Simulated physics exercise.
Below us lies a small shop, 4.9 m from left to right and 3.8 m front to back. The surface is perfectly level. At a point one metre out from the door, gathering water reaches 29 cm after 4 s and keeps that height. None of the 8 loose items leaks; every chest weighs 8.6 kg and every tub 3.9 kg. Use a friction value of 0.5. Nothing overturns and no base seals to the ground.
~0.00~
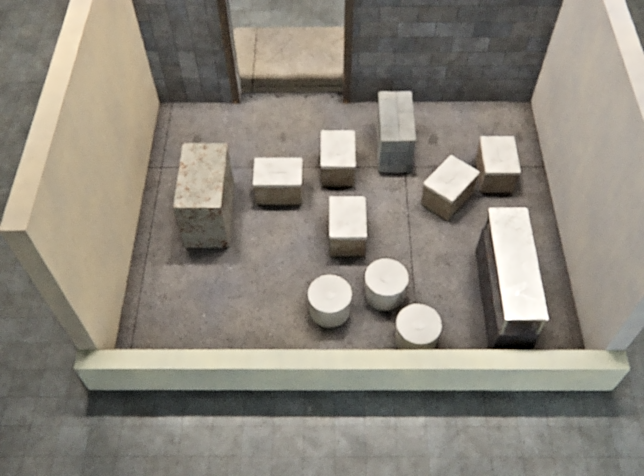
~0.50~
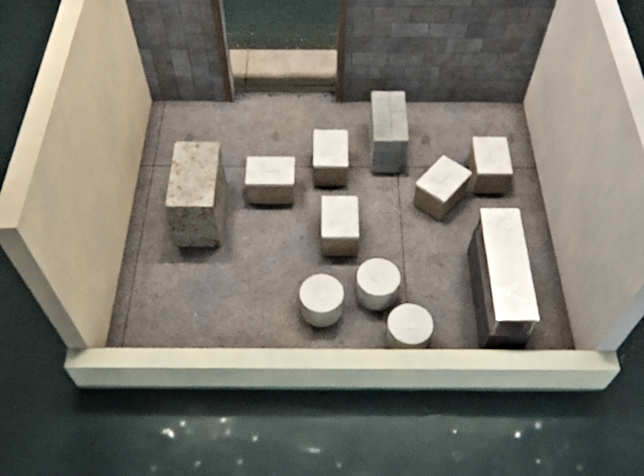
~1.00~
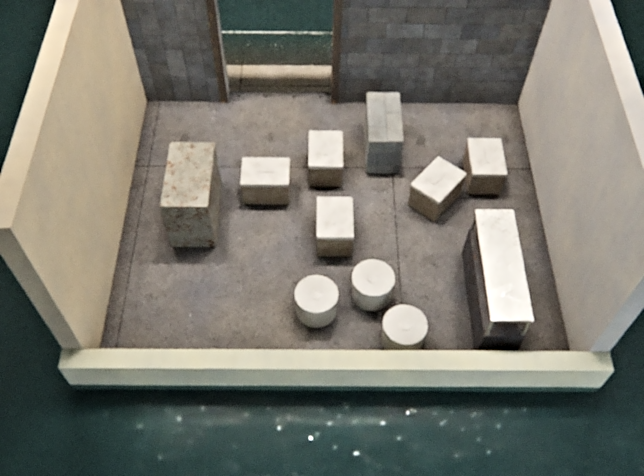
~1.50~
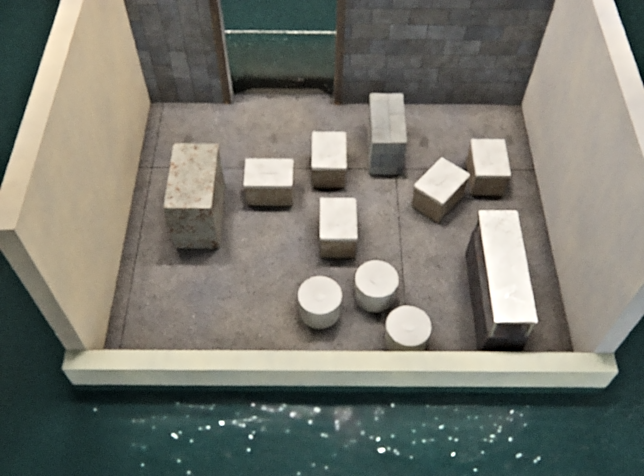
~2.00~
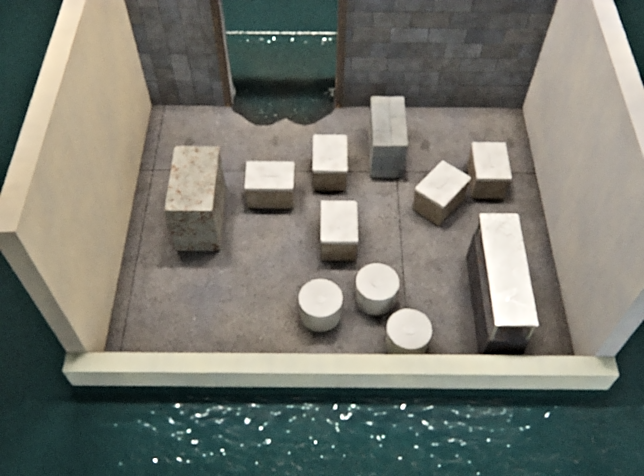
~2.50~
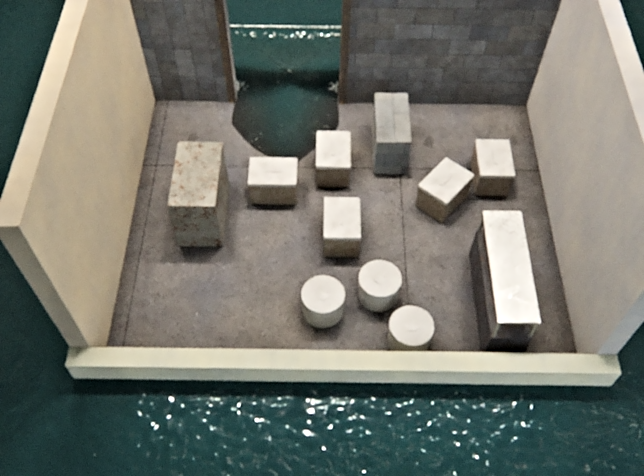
Small walled room of pale blocks and round stools, dark green water surrounding it and then spreading in through the doorway.
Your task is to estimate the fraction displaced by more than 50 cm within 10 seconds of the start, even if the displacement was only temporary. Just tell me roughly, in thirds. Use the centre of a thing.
Most likely a clear majority gets moved that far.
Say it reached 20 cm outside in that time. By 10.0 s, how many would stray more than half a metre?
The answer would then be 6.
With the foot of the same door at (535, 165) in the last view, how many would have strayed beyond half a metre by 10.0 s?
In that case 6 of them.
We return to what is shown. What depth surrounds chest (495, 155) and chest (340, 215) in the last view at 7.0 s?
I'd estimate 0 cm for the first and 11 cm for the second.
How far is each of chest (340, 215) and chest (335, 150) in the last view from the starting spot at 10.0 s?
Shifts: 100 cm / 200 cm.
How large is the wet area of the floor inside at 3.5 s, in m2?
Roughly 3.5 m2.
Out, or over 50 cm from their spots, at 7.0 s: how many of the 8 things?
By then the count is 6.
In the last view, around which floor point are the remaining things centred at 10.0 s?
Around (424, 195).
After 3.5 s 0 of 8 are over 50 cm from their spots; 0 afloat.
After 4.5 s 2 of 8 are over 50 cm from their spots; 0 afloat.
After 7.0 s 6 of 8 are over 50 cm from their spots; 6 afloat.
After 10.0 s 8 of 8 are over 50 cm from their spots, and 8 have been at some point; 8 afloat.
